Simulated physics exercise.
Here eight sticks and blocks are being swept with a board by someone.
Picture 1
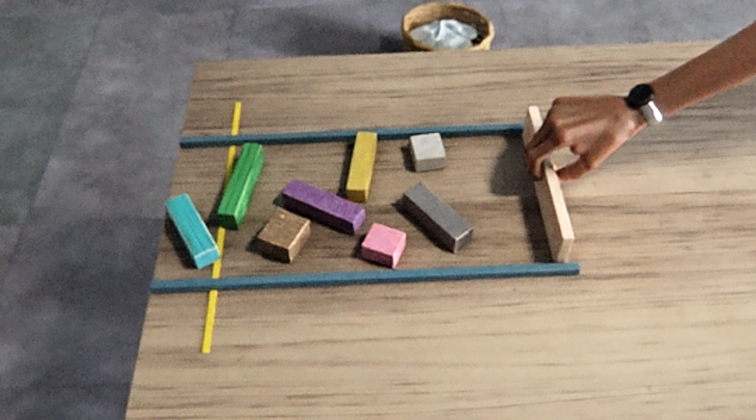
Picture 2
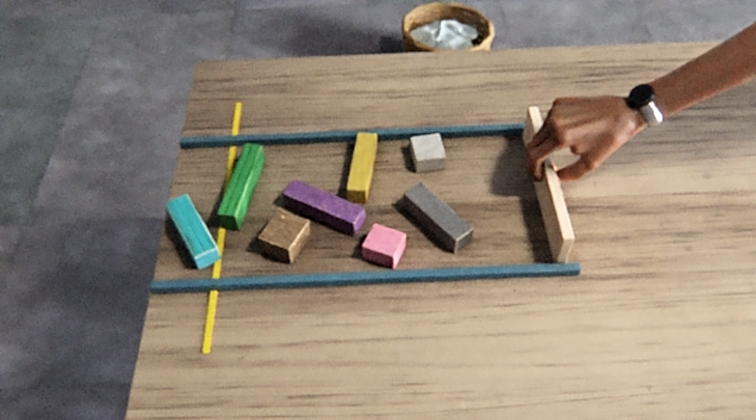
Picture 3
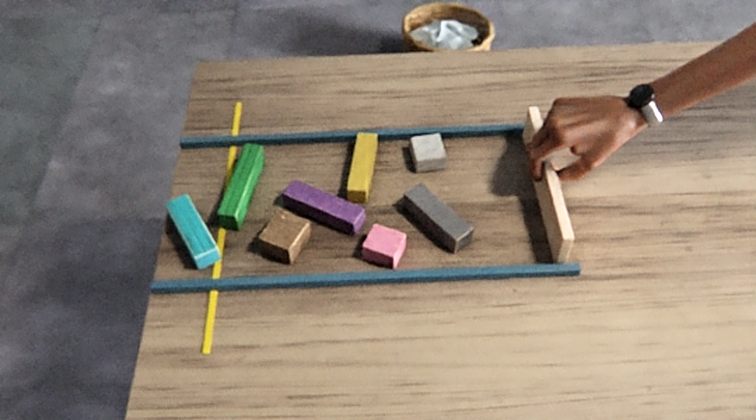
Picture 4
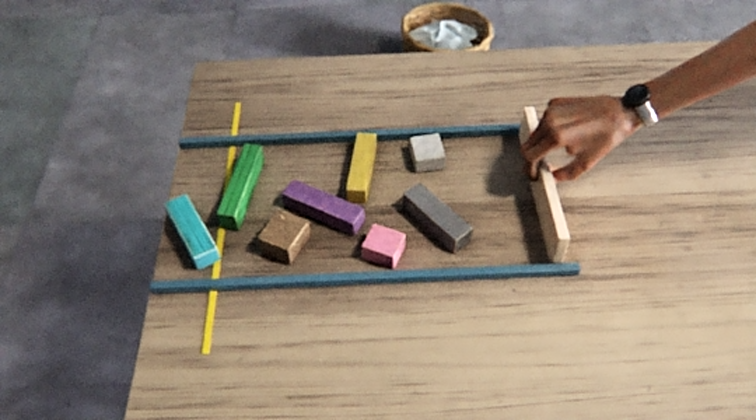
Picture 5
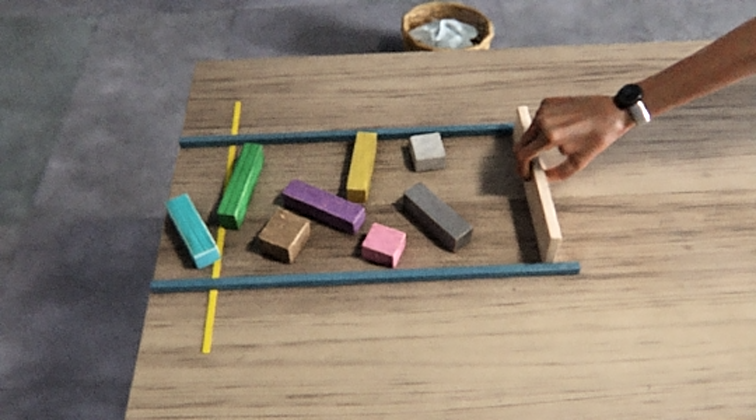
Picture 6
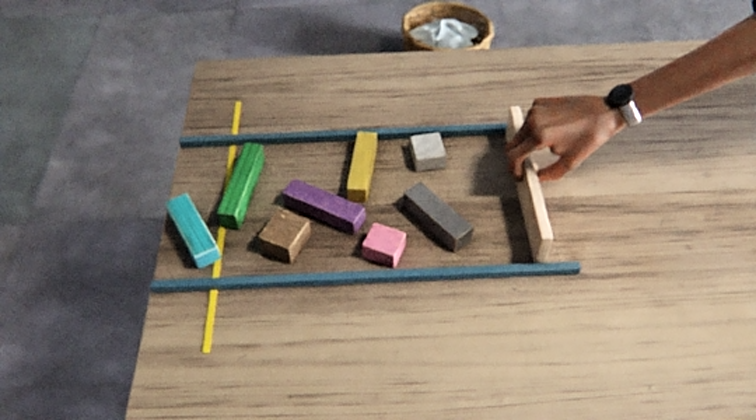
On a wooden tabletop, eight coloured sticks and blocks lie scattered between two blue rails, near a yellow strip of tape at left. A hand wearing a watch holds a pale board upright at the right, still at first, then slides it slightly left, without touching the pieces, which stay still.
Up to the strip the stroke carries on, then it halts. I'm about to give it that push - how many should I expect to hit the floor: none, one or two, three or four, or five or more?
Expect three or four.
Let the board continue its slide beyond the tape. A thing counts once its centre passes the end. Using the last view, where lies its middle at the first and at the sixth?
The first one at (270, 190), the next at (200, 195).
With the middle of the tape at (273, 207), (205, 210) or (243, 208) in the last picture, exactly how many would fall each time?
Try 1: 0; try 2: 5; try 3: 2.
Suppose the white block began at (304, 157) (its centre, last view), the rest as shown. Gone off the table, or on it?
It stays put.
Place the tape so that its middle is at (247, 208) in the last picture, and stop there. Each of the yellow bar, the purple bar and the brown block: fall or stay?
Taking each: The yellow bar holds its spot, the purple bar holds its spot, the brown block holds its spot.
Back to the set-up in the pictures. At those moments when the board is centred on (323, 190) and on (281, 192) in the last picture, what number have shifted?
It comes to 7 for the first spot, 8 for the other.
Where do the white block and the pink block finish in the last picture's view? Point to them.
You'll see the white block at (215, 160), with the pink block at (176, 260).
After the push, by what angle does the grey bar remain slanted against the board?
Roughly 0 degrees.
Soon after, none off yet; turquoise stick at rest near (192, 230); green stick at rest near (242, 185); brown block at rest near (285, 236).
Then, none off yet; turquoise stick at rest near (192, 230); green stick moved a little near (225, 180); brown block moved about its own width near (254, 235).
At rest, the number that fall off is three or four; fallen, brown block, green stick and turquoise stick.
